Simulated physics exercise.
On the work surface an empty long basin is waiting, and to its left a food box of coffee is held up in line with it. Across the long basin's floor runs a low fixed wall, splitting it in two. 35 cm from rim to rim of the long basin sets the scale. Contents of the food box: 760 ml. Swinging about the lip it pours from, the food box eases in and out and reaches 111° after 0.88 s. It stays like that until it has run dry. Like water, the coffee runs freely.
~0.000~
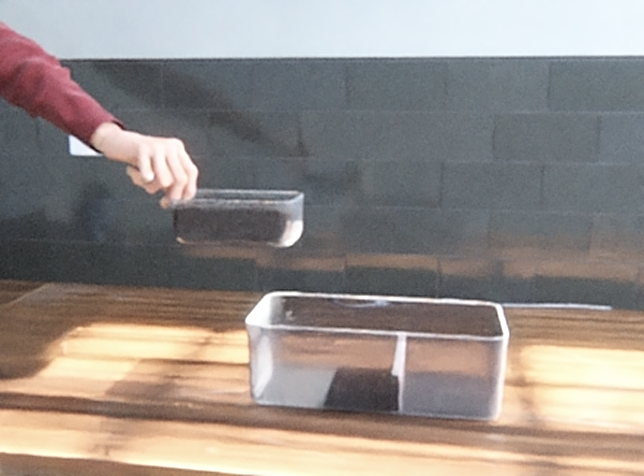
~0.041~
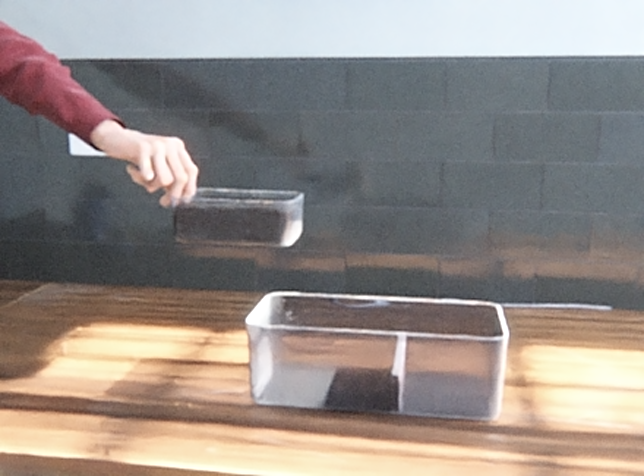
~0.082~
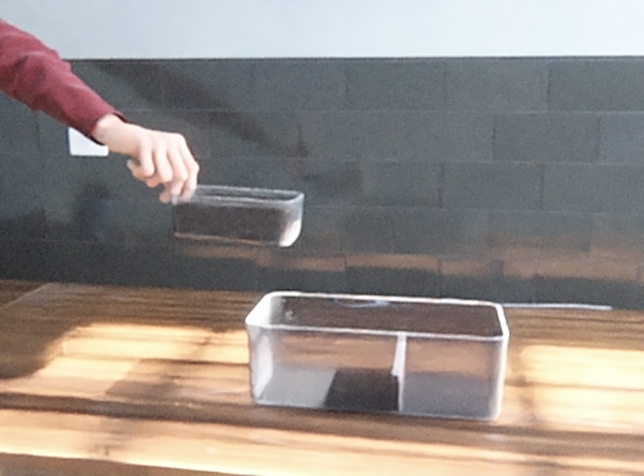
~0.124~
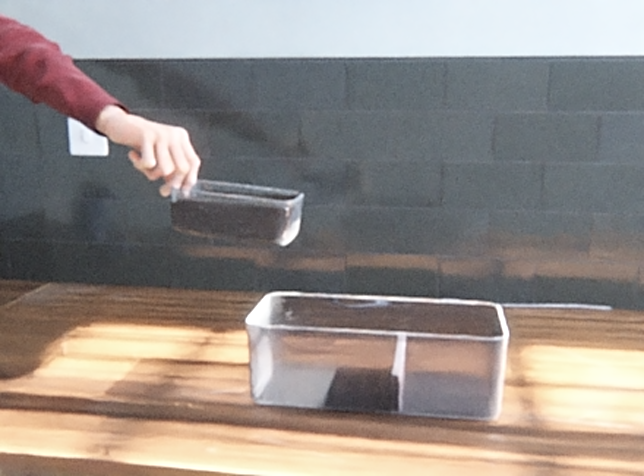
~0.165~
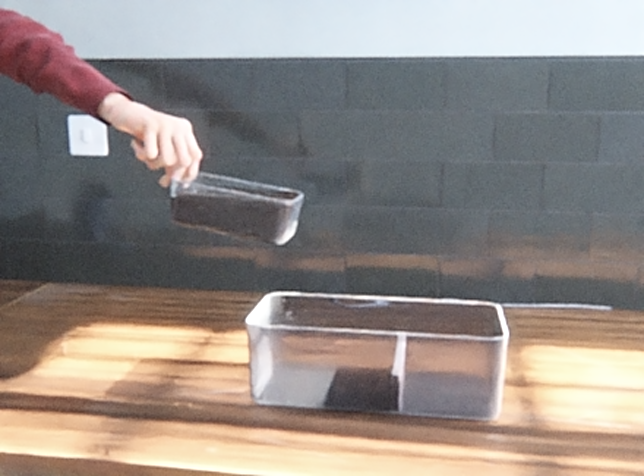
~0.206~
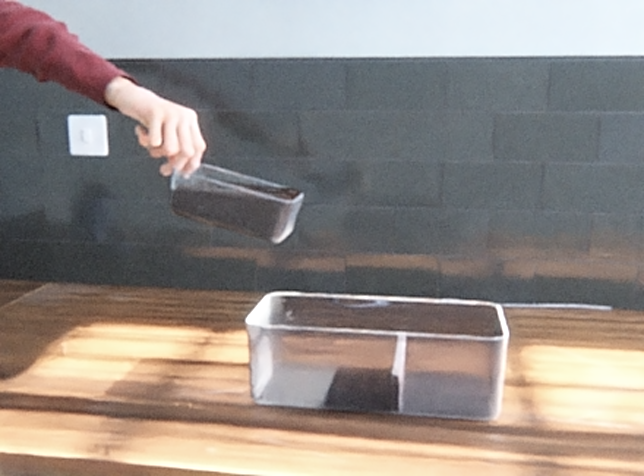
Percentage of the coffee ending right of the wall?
48 per cent.
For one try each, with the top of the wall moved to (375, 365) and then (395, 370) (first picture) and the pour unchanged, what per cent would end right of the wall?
The first gives near 65 per cent and the second near 55 per cent.
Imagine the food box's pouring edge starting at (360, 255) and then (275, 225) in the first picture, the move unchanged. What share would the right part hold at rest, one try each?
Result: 80 per cent, then 5 per cent.
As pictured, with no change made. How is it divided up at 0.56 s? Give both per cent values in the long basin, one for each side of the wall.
10 per cent left and 0 right, roughly.
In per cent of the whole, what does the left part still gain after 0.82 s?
12 %.
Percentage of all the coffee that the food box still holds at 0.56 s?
Roughly 30 %.
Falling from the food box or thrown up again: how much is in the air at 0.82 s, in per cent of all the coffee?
Estimate: About 9 in a hundred.
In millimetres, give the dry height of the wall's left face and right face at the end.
The left comes to roughly 44 mm and the right to roughly 36 mm.
Then, 0.56 s in, the tilt is 78° and 31 per cent is still to pour, 11 is left of the wall and 0 right of it.
Then, 0.82 s in, the tilt is 110° and 1 per cent is still to pour, 29 is left of the wall and 55 right of it.
Then, 1.09 s in, the tilt is 111° and 0 per cent is still to pour, 41 is left of the wall and 48 right of it.
Then, 1.38 s in, the tilt is 111° and 0 per cent is still to pour, 42 is left of the wall and 48 right of it.
Finally, 42 per cent lies left of the wall, 48 right of it and 10 outside.
